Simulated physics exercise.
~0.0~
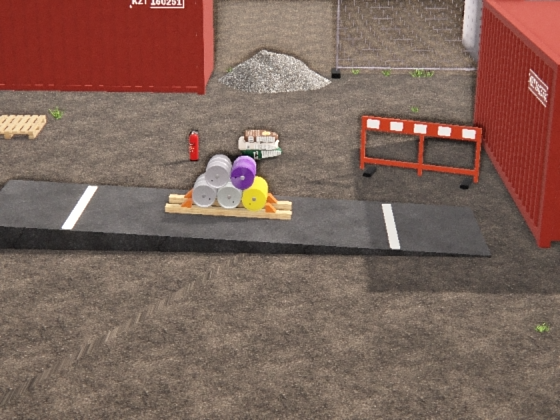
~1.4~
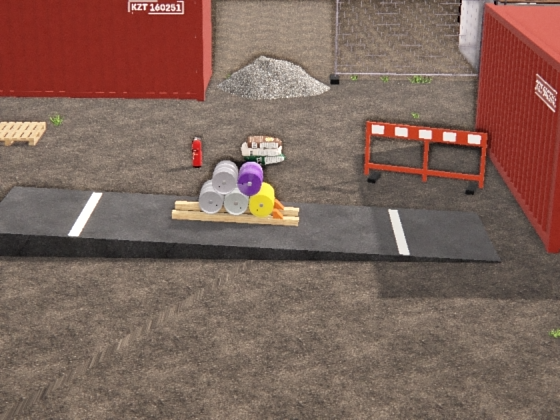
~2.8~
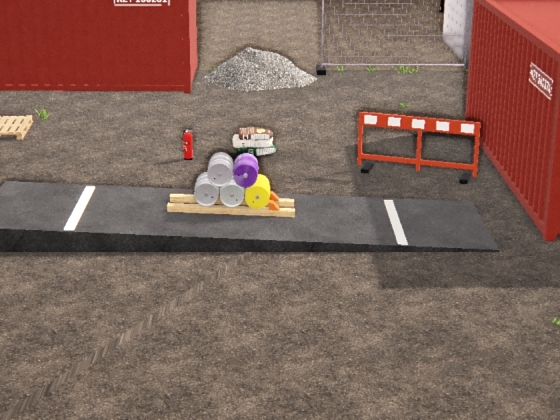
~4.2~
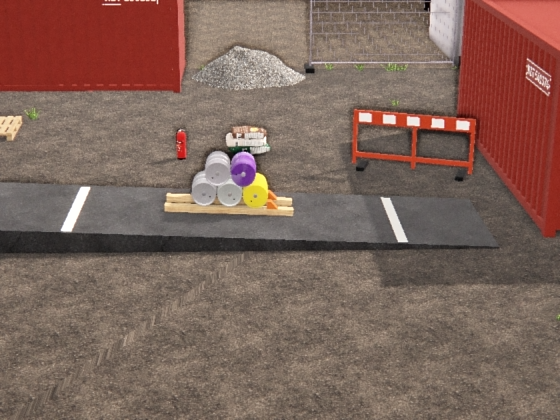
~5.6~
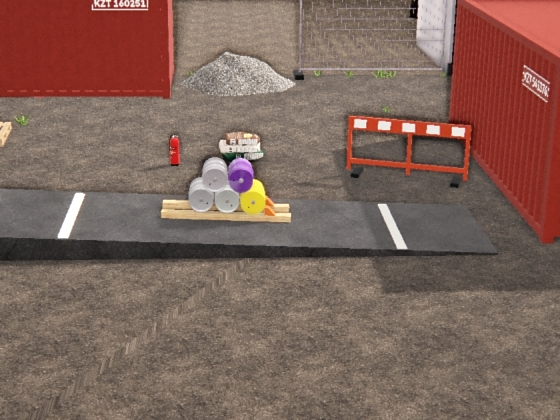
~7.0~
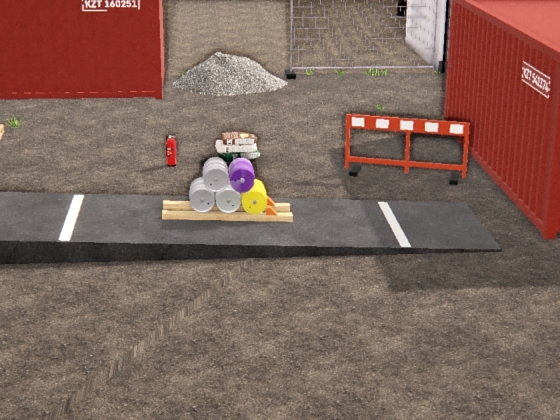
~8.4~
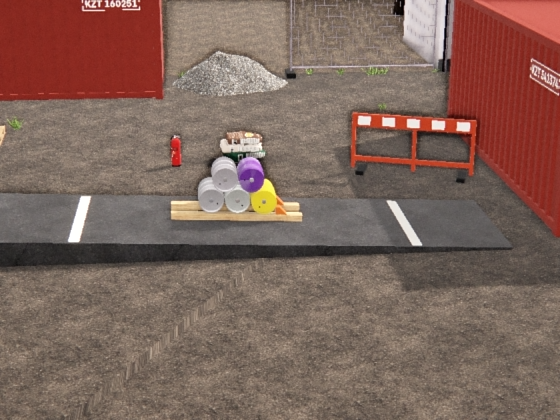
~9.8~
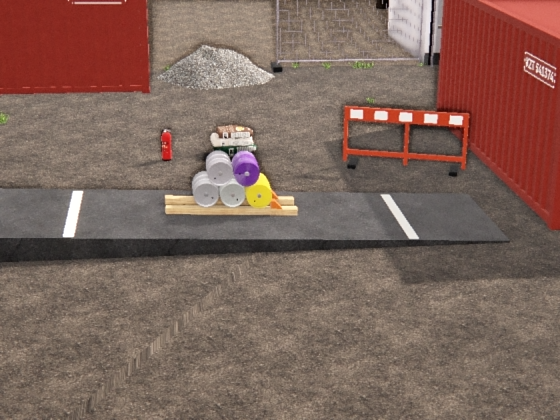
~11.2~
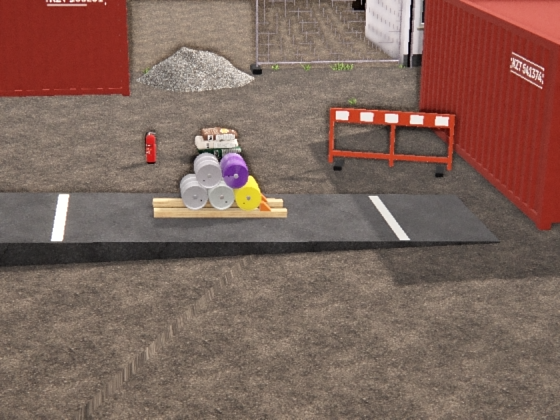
Stacked grey, purple and yellow kegs stay still on wooden bearers as the view drifts.
